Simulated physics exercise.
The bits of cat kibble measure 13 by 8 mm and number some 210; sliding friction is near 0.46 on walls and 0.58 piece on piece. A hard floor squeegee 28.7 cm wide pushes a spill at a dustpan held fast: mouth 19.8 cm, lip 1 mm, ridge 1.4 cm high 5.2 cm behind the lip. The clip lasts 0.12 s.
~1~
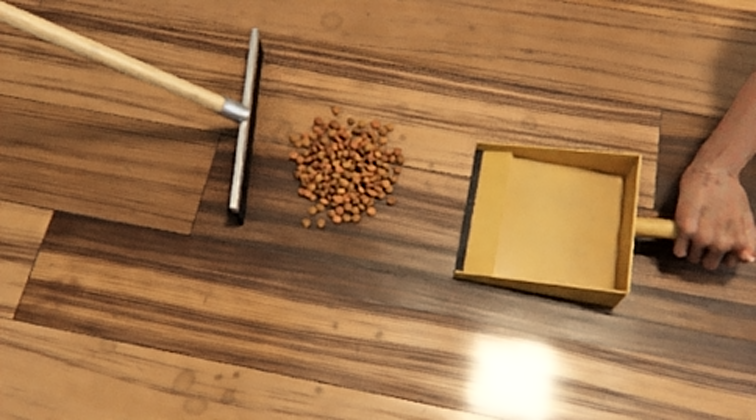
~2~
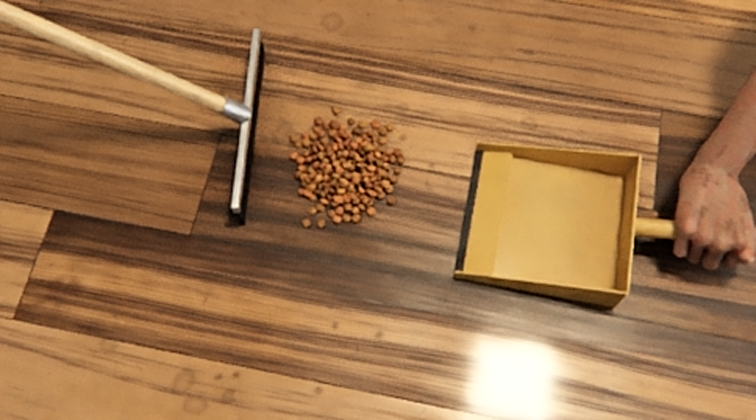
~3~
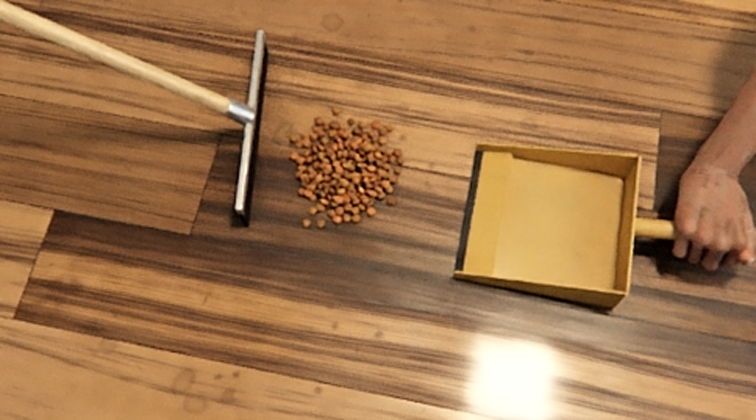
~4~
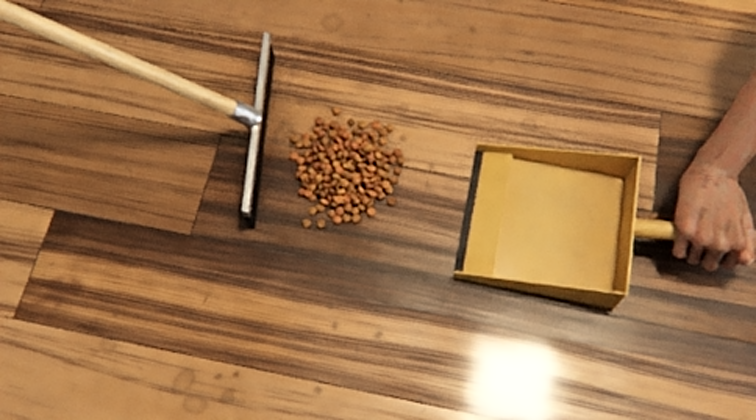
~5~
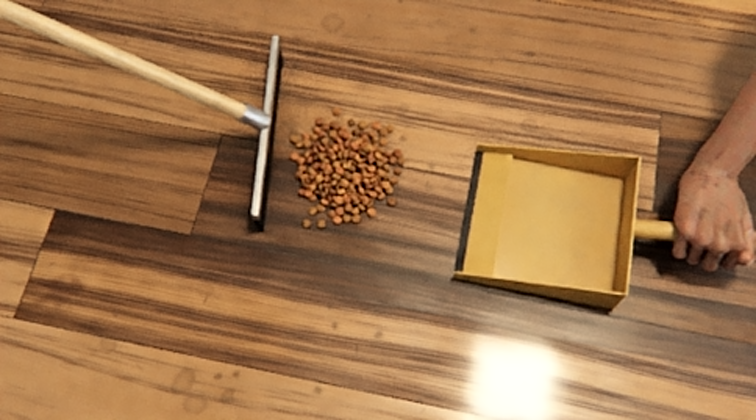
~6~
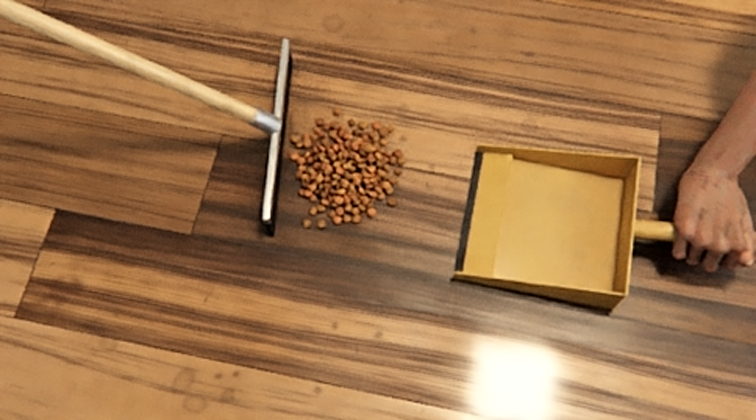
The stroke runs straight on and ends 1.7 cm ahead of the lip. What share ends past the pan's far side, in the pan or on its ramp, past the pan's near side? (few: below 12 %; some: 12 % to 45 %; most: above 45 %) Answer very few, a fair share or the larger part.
Far side a fair share, pan a fair share, near side very few.
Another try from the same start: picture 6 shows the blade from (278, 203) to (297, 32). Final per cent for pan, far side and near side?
Pan 30, far 40, near 0.
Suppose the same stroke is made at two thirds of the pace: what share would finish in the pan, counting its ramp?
Then about 25 per cent.
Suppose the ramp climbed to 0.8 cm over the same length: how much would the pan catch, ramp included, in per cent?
It would be near 35 per cent.
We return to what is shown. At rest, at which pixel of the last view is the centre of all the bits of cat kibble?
At about (465, 190).
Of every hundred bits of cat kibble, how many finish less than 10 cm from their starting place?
Some 0 per cent.
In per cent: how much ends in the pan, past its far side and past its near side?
Far side 20; pan 30; near side 0.
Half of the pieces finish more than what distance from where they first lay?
Some 18 cm.
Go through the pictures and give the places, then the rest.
Blade from (235, 208) to (256, 35), moved 0.0 cm, 0 of the pieces shifted so far; middle of the pieces at (344, 168); pan at (556, 228), in the first frame.
Blade from (236, 209) to (257, 36), moved 0.2 cm, 0 of the pieces shifted so far; middle of the pieces at (344, 169), in the second frame.
Blade from (240, 210) to (261, 37), moved 0.8 cm, 0 of the pieces shifted so far; middle of the pieces at (345, 169), in the third frame.
Blade from (247, 213) to (267, 39), moved 1.7 cm, 0 of the pieces shifted so far; middle of the pieces at (345, 169), in the fourth frame.
Blade from (256, 216) to (276, 42), moved 3.1 cm, 0 of the pieces shifted so far; middle of the pieces at (345, 169), in the fifth frame.
Blade from (267, 220) to (287, 46), moved 4.7 cm, 0 of the pieces shifted so far; middle of the pieces at (345, 169); pan at (556, 230), in the sixth frame.
Then, 0.18 s after the last picture, middle of the blade 16 cm from the lip; 0 % over the lip, far side 10 %, near side 0 %.
Then, 0.30 s after the last picture, middle of the blade 7 cm from the lip; 0 % over the lip, far side 15 %, near side 0 %.
Then, 0.55 s after the last picture, middle of the blade 4 cm from the lip; 30 % over the lip, far side 20 %, near side 0 %.
In the end, far side 20 %, pan 30 %, near side 0 %, in front of the lip or behind the blade 50 %.
